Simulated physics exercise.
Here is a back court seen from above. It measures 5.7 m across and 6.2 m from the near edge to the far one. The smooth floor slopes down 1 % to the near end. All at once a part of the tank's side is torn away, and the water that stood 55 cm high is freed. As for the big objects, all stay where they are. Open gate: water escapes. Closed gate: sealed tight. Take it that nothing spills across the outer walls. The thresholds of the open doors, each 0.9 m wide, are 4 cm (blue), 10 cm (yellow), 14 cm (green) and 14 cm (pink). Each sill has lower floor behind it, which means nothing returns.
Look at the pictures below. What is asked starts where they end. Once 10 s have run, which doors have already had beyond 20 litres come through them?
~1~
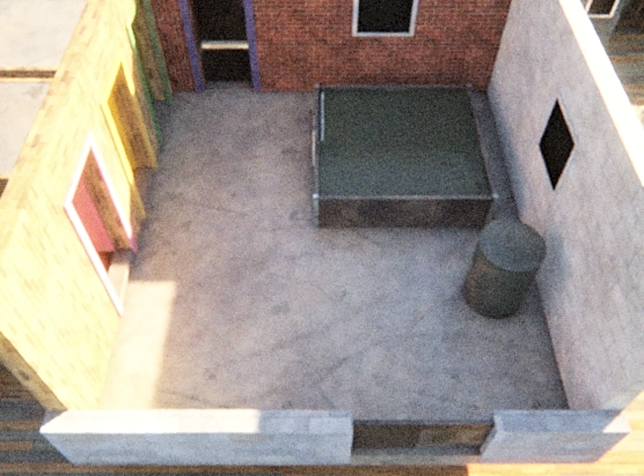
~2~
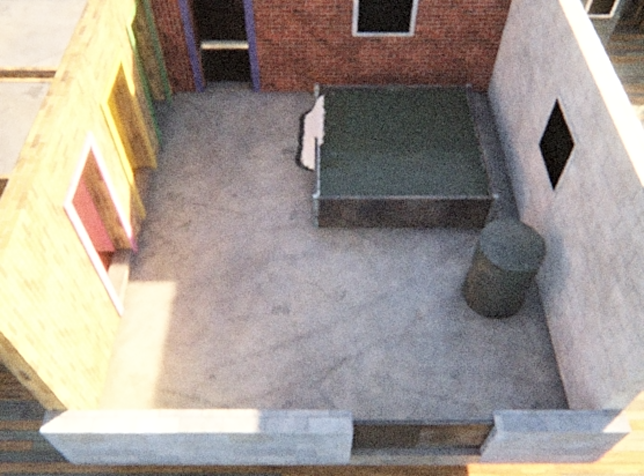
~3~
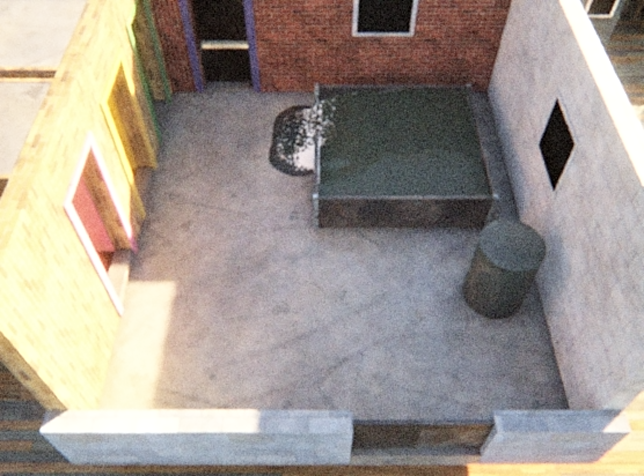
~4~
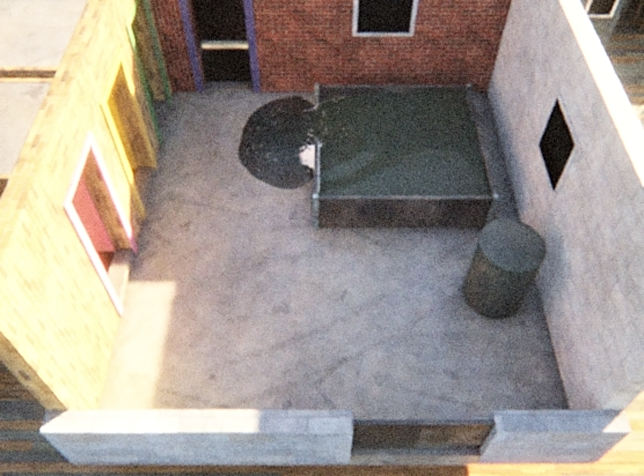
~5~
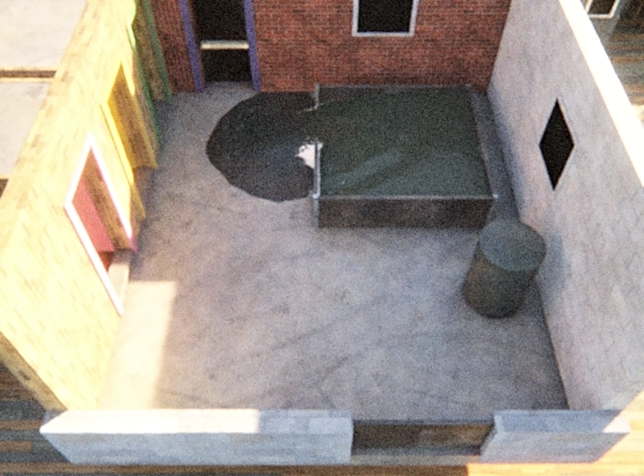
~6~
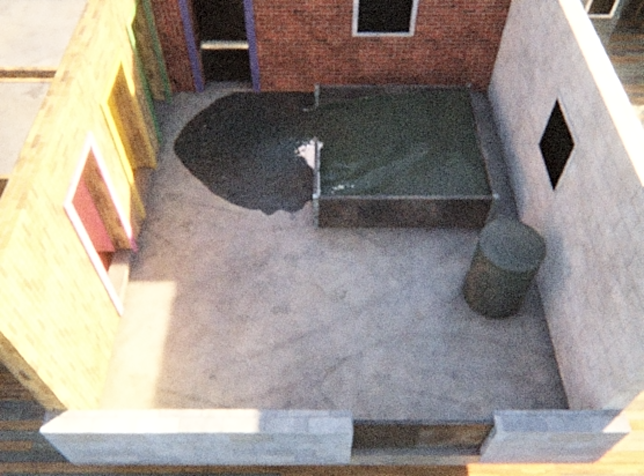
As I see it, at the blue door I expect the water to rise above the limit, at the yellow door I expect the water to rise above the limit, at the green door I expect the water to rise above the limit, at the pink door I expect the water to hold within the limit.
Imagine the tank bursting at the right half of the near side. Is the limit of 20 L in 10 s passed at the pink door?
So for pink: No.
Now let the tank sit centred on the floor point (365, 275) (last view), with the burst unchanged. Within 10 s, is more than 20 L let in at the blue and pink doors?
Blue gets more than that, pink gets more than that.
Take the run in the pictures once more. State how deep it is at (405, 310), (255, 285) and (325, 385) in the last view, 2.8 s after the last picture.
0, 1 and 0 cm.
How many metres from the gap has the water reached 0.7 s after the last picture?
I'd say around 3.2 m from the gap.
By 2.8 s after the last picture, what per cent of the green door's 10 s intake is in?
By then it's near 75% of the total.
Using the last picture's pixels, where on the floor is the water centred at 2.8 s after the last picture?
I'd put it close to (320, 168).
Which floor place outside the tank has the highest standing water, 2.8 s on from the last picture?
Look at roughly (166, 121).
Then, 0.7 s after the last picture water covers 25 % of the floor and is deepest (36 cm) near (173, 94); blue door 12 cm at the sill, 2 L in, yellow door 17 cm at the sill, 1 L in, green door 27 cm at the sill, 16 L in, pink door not reached.
Then, 1.5 s after the last picture water covers 25 % of the floor and is deepest (39 cm) near (173, 94); blue door 14 cm at the sill, 42 L in, yellow door 19 cm at the sill, 21 L in, green door 33 cm at the sill, 75 L in, pink door 6 cm at the sill, 0 L in.
Then, 2.8 s after the last picture water covers 45 % of the floor and is deepest (27 cm) near (166, 121); blue door 16 cm at the sill, 129 L in, yellow door 18 cm at the sill, 69 L in, green door 26 cm at the sill, 175 L in, pink door 8 cm at the sill, 0 L in.
Then, 5.3 s after the last picture water covers 65 % of the floor and is deepest (19 cm) near (166, 121); blue door 15 cm at the sill, 299 L in, yellow door 14 cm at the sill, 102 L in, green door 19 cm at the sill, 223 L in, pink door 7 cm at the sill, 0 L in.
Then, 9.3 s after the last picture water covers 90 % of the floor and is deepest (17 cm) near (541, 435); blue door 9 cm at the sill, 428 L in, yellow door 9 cm at the sill, 114 L in, green door 11 cm at the sill, 234 L in, pink door 5 cm at the sill, 0 L in.
